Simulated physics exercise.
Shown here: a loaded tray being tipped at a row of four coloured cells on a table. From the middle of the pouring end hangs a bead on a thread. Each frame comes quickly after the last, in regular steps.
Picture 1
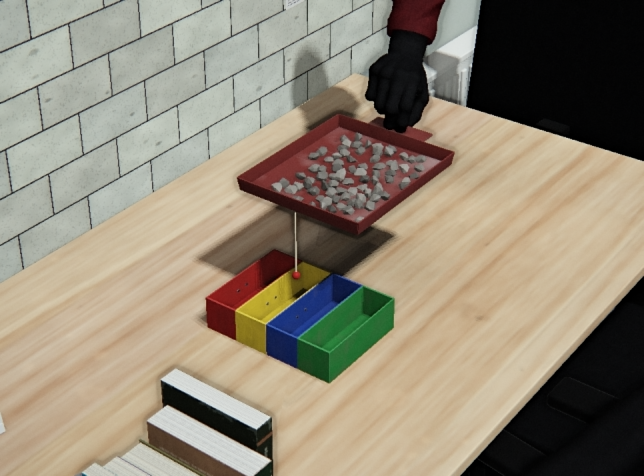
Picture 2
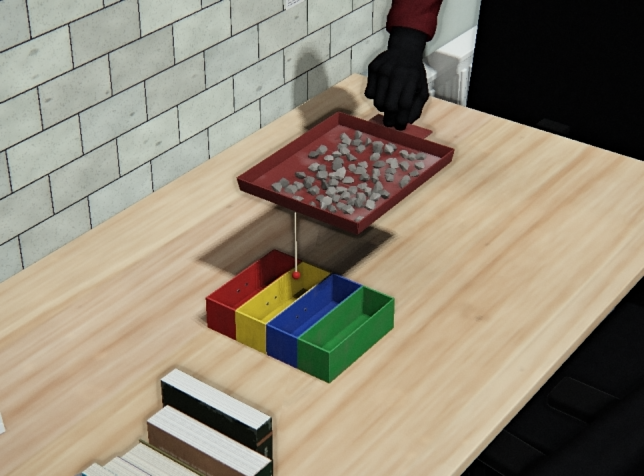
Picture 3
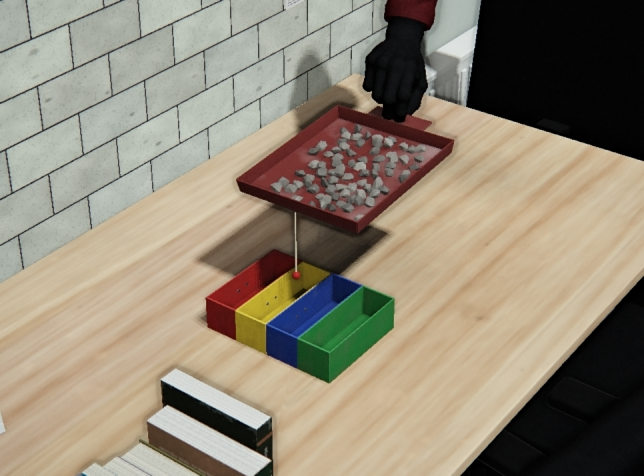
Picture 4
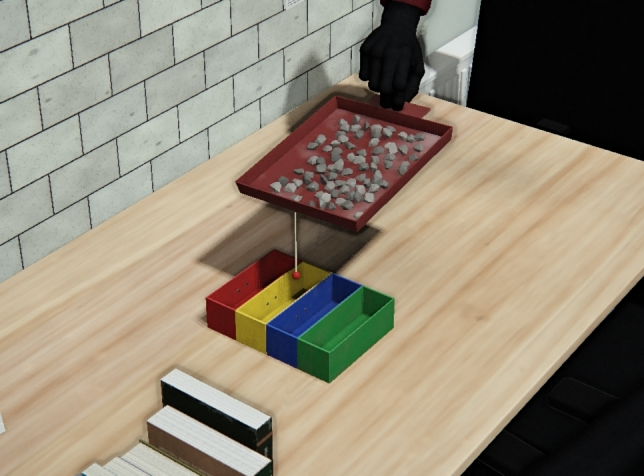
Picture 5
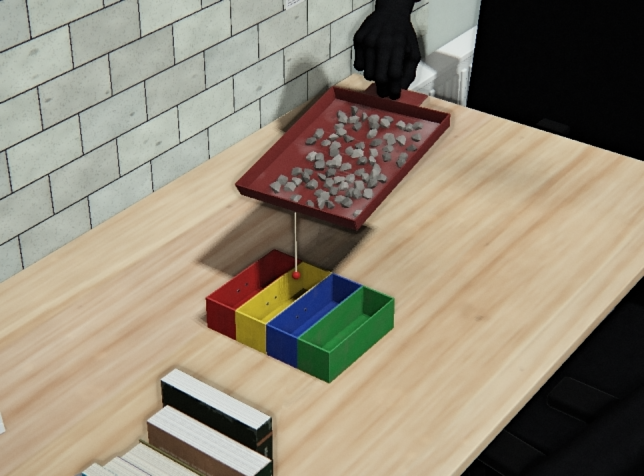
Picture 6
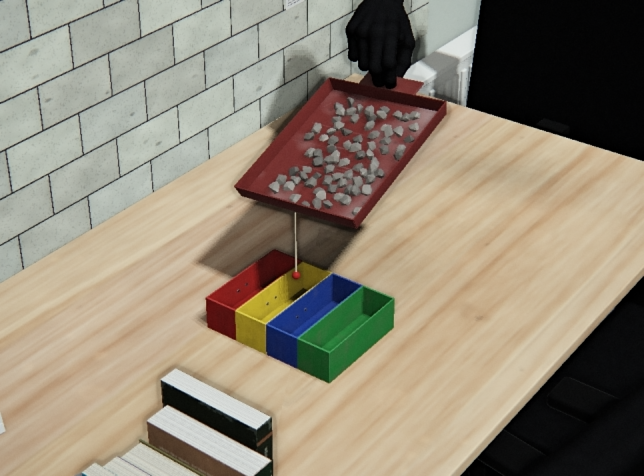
To begin with, a black-gloved hand holds a red tray of grey gravel level above red, yellow, blue and green cells on a wooden table, a bead hanging beneath. The hand then rises slightly and drifts left, gradually tilting the tray toward its left front corner, while the gravel stays mostly in place.
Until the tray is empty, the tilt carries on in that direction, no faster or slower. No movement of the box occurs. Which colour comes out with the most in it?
Fullest: The red cell.
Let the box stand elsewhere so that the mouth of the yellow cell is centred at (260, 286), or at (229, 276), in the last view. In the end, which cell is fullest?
The red one, then the yellow cell.
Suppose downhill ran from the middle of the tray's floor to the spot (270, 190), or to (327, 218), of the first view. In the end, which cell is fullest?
The cell in red; the green one.
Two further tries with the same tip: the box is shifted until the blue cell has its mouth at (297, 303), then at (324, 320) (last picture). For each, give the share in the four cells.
Around 80 per cent for the first position, around 40 per cent for the second.
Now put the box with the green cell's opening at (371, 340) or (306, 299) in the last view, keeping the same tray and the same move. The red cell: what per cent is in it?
It comes to roughly 20 per cent in one try and roughly 10 per cent in the next.
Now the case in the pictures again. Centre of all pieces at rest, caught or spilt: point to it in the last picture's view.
The centre settles at about (243, 310).
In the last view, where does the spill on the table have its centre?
Look around (199, 291) in the last picture.
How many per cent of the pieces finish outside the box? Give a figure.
It works out to close to 30 per cent.
Soon after the last picture, tray tipped steeply; nearly all on the tray; a stray few falling or outside the box.
A little later, tray tipped past a quarter turn; about a third on the tray; about a quarter in the red cell; a small part in the yellow cell; a stray few in the blue cell; about a third falling or outside the box.
Later still, tray tipped past a quarter turn; about half in the red cell; about a quarter in the yellow cell; a stray few in the blue cell; about a third falling or outside the box.
At rest, tray tipped past a quarter turn; about half in the red cell; about a quarter in the yellow cell; a stray few in the blue cell; none in the green cell; about a third outside the box.
